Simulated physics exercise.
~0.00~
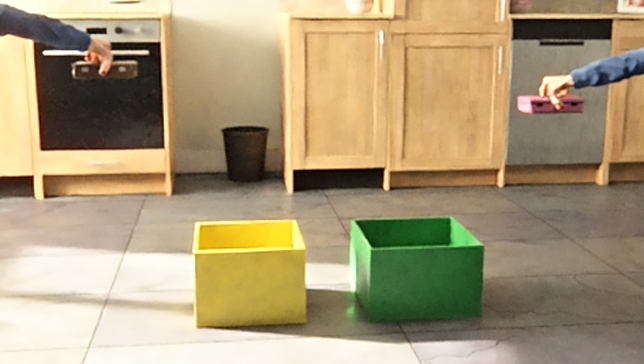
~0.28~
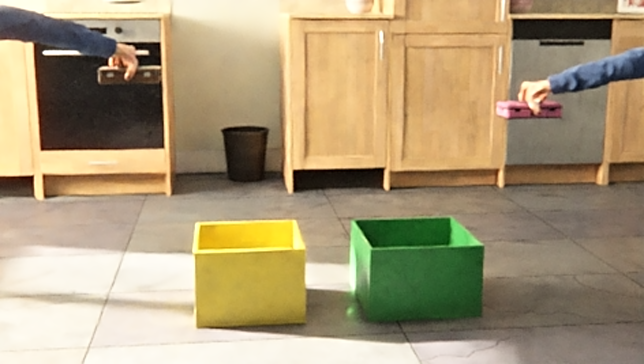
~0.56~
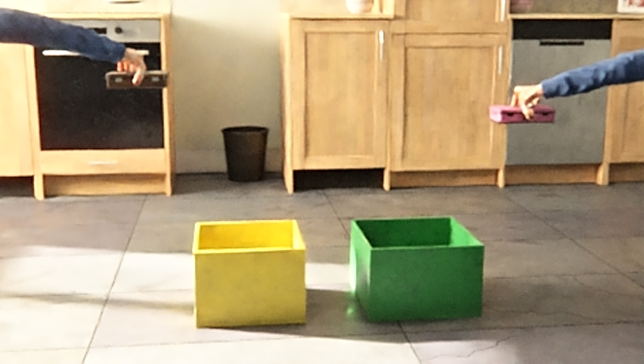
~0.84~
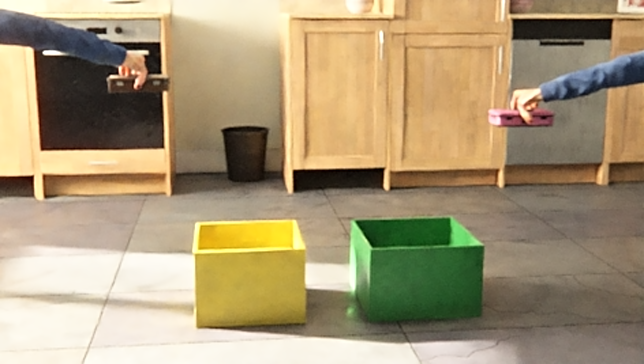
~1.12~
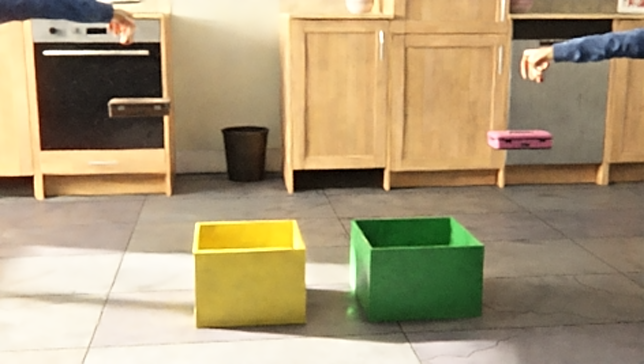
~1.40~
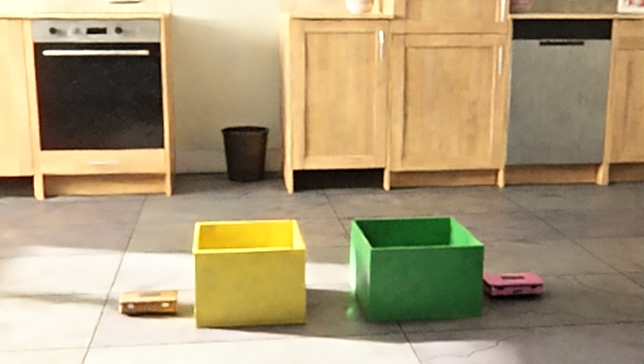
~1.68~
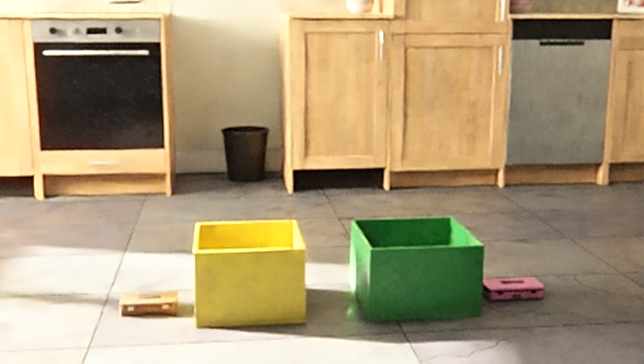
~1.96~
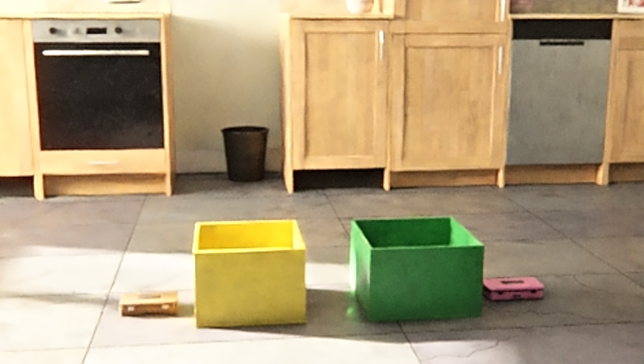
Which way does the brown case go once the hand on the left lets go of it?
The brown case moves down, dropping to the floor beside the yellow box.
